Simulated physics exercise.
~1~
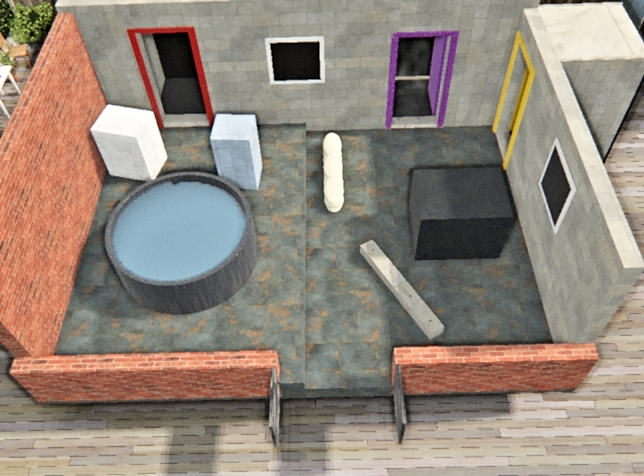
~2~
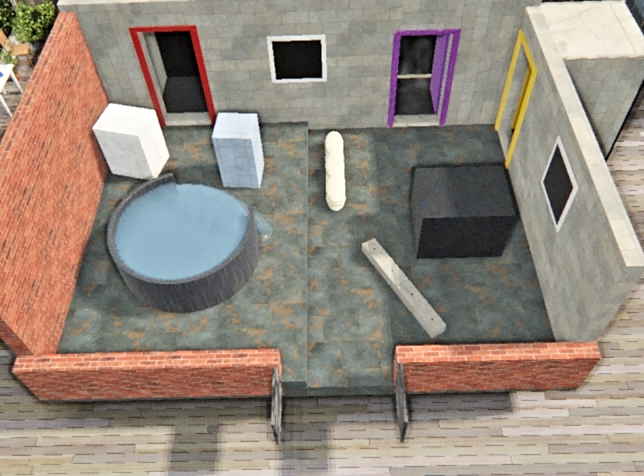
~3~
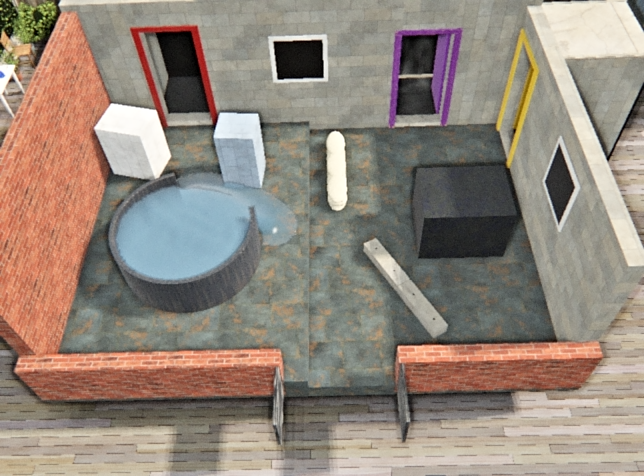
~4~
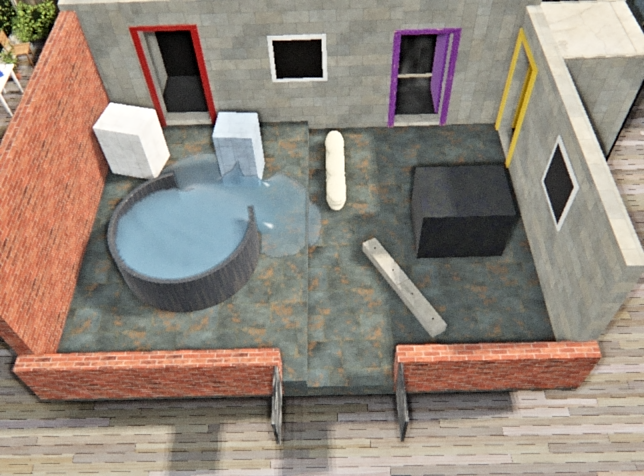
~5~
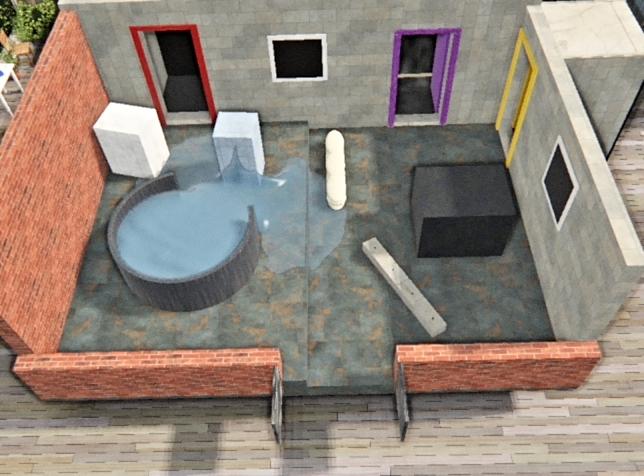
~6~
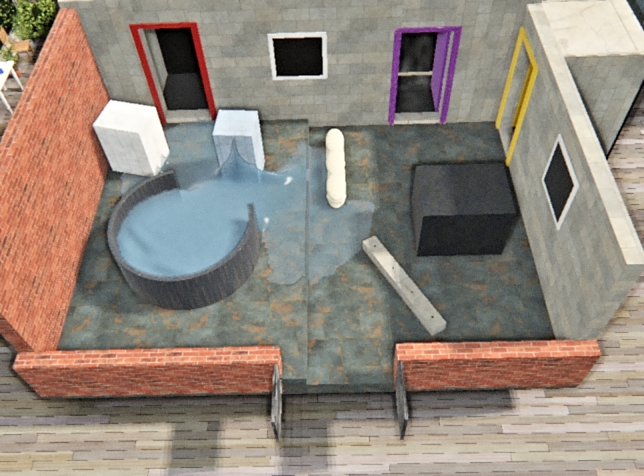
A round pool of water bursts open on its far side and water spreads across the yard.
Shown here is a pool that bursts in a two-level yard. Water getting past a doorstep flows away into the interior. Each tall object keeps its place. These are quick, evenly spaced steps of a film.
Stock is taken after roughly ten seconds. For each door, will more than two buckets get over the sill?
The yellow door: Yes, more than two; the red door: Yes, more than two; the purple door: No, two or fewer.
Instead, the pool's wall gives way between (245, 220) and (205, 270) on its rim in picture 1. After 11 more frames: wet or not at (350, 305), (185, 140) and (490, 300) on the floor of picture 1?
Point by point: Soaked; unwetted; soaked.
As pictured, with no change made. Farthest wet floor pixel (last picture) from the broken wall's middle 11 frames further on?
Somewhere around (510, 173).
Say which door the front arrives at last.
From what the pictures show, it's the yellow one.
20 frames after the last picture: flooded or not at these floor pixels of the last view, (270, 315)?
By then I'd expect it to be not yet wet.
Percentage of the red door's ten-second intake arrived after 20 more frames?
About 85 per cent.
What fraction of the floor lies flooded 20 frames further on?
I'd say close to 65 per cent.
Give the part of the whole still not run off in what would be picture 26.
About 92 per cent.
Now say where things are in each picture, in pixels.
In the first picture, the round pool at (180, 228) is whole and still.
In the second picture, the front is at (266, 237), out from the gap on the round pool's far side.
In the third picture, water pours out on the round pool's far side and has run to a hidden place.
In the fourth picture, water pours out on the round pool's far side and has run to (314, 237).
In the fifth picture, water pours out on the round pool's far side and has run to (195, 140).
In the sixth picture, the front is at (368, 204), out from the gap on the round pool's far side.
A moment on, water covers 30 % of the floor; the yellow door not reached, the red door over two buckets in, the purple door not reached.
Next, water covers 45 % of the floor; the yellow door not reached, the red door far over two buckets in, the purple door wet at the sill, nothing in.
Then, water covers 65 % of the floor; the yellow door over two buckets in, the red door far over two buckets in, the purple door wet at the sill, nothing in.
Later, water covers 80 % of the floor; the yellow door far over two buckets in, the red door far over two buckets in, the purple door wet at the sill, nothing in.
In the end, water covers 90 % of the floor; the yellow door far over two buckets in, the red door far over two buckets in, the purple door wet at the sill, nothing in.
